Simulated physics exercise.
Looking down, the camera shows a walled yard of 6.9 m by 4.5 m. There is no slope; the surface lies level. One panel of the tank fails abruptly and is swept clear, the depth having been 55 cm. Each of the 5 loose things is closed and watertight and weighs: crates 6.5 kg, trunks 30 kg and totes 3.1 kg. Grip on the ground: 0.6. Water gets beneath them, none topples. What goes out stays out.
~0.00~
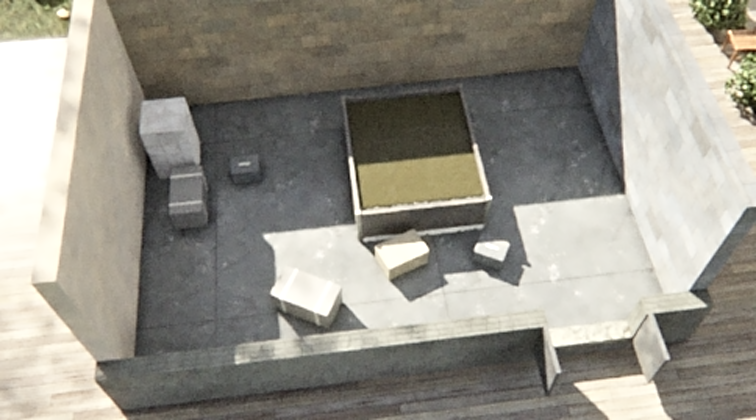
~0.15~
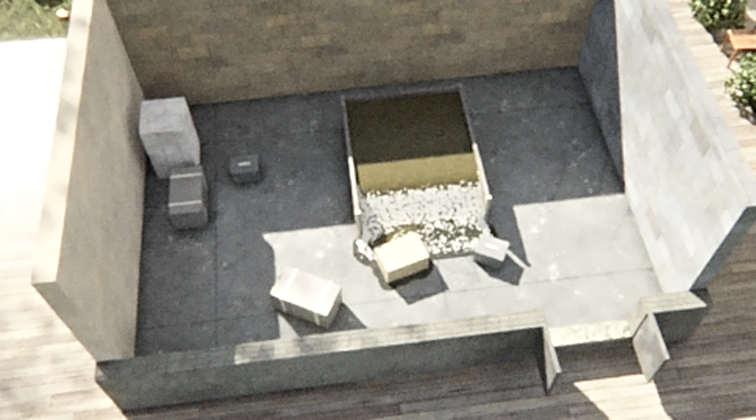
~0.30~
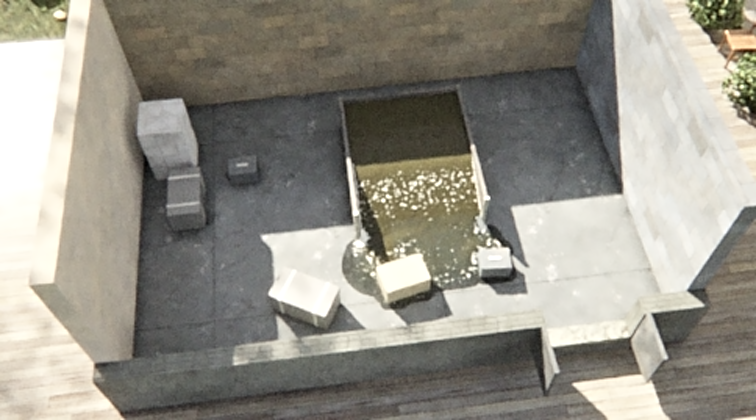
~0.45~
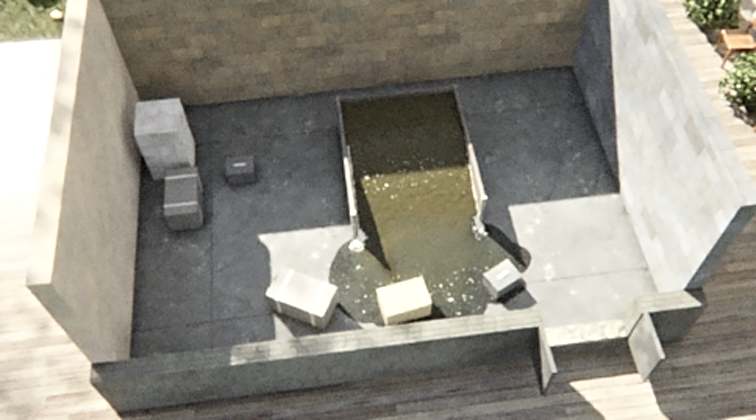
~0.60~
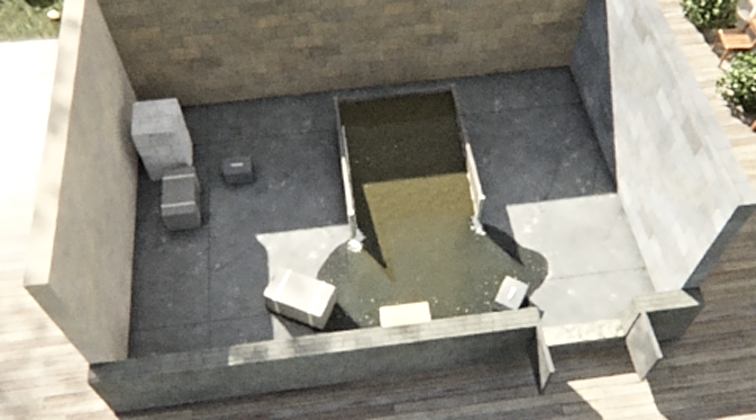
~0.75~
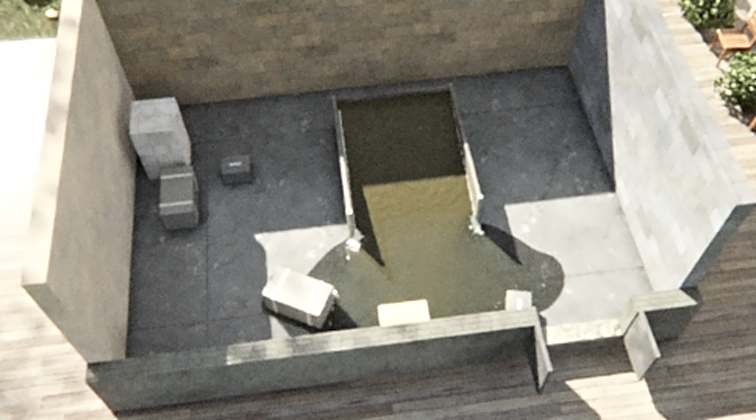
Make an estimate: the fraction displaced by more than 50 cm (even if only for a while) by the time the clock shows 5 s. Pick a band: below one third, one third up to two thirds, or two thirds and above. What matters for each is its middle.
The share is two thirds and above.
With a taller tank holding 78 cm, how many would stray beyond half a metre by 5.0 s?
That would make 5 of them.
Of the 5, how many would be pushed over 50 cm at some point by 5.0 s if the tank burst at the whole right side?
That gives 0 of them.
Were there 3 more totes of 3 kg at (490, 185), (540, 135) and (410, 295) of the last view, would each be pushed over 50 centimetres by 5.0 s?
Order as listed: Inside half a metre / beyond half a metre / beyond half a metre.
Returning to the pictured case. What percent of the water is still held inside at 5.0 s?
Around 90 per cent of the water is still in there.
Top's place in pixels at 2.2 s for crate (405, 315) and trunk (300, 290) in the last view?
Somewhere about (303, 322) and (262, 281).
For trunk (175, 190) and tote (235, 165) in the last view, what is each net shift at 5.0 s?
The first ends 10 centimetres from its start and the second 100 centimetres.
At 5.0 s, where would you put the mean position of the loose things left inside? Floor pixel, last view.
It sits at about (269, 236).
After 1.1 s 2 of 5 are over 50 cm from their spots; 2 afloat.
After 2.2 s 2 of 5 are over 50 cm from their spots; 2 afloat.
After 3.5 s 3 of 5 are over 50 cm from their spots; 2 afloat.
After 5.0 s 4 of 5 are over 50 cm from their spots, and 4 have been at some point; 4 afloat.
